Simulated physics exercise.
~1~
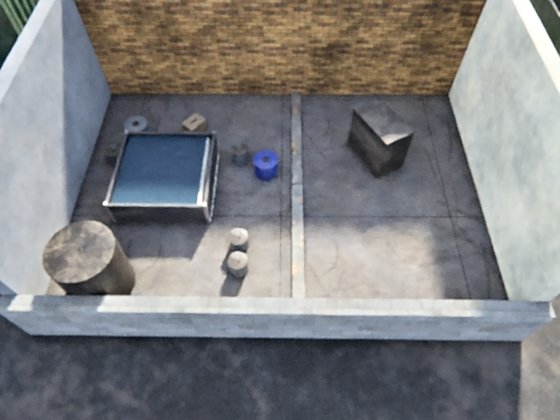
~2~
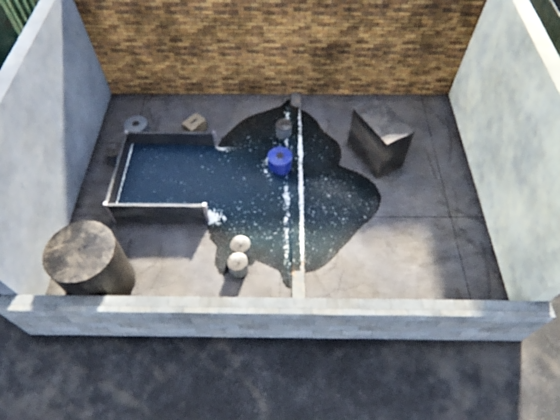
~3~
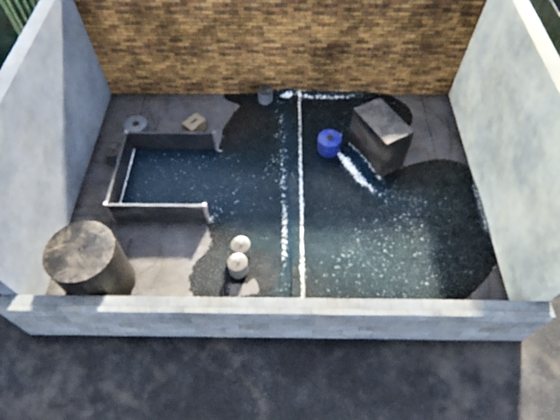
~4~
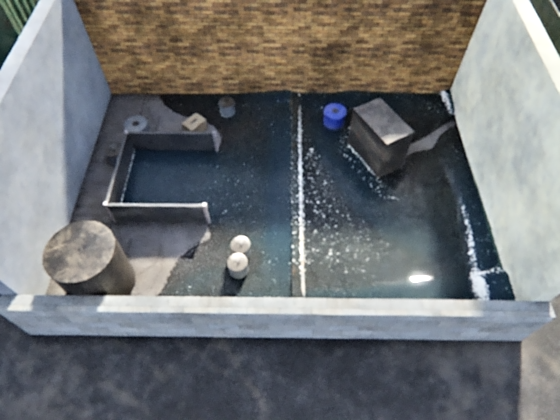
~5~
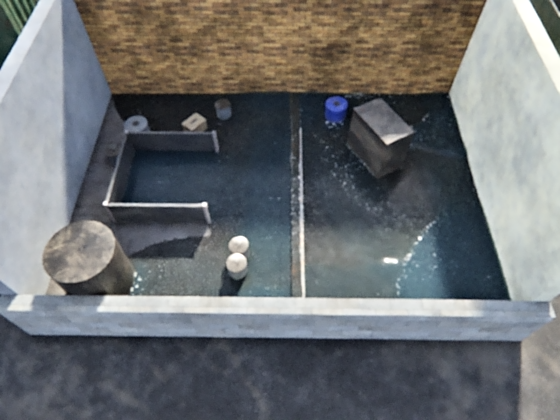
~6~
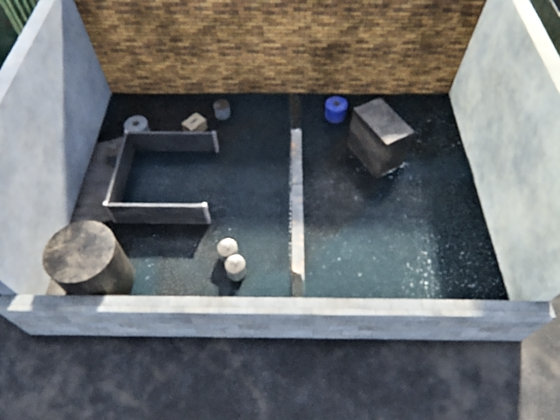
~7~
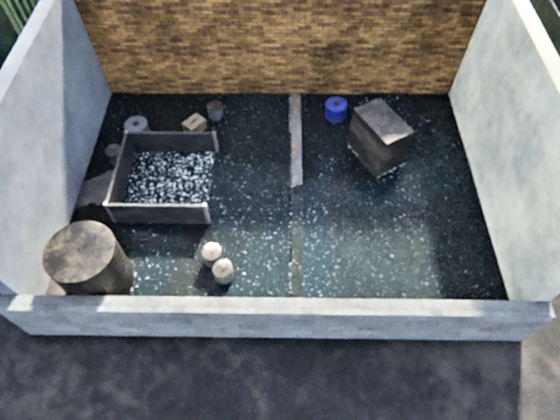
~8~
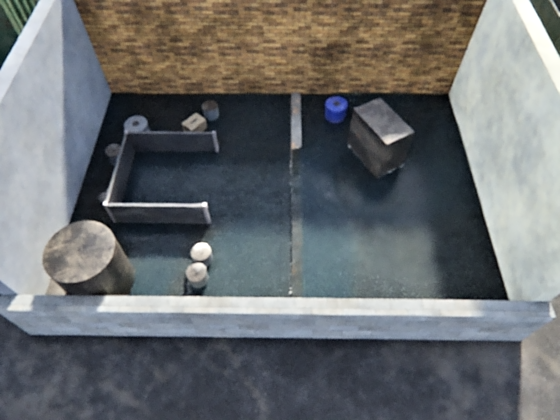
Water fills an open tank at the left of a walled yard, seen from above, with a brick wall behind, a big drum at front left, a dark box at right and a low kerb across the middle. The tank's right side gives way, and the water surges right, carrying a blue tub over the kerb. The tub drifts on toward the box, then back toward the brick wall, while a small grey tub slides back and left. Water reaches the right wall and spreads around the tank. Two pale tubs in front shift left, and the blue tub ends beyond the kerb.
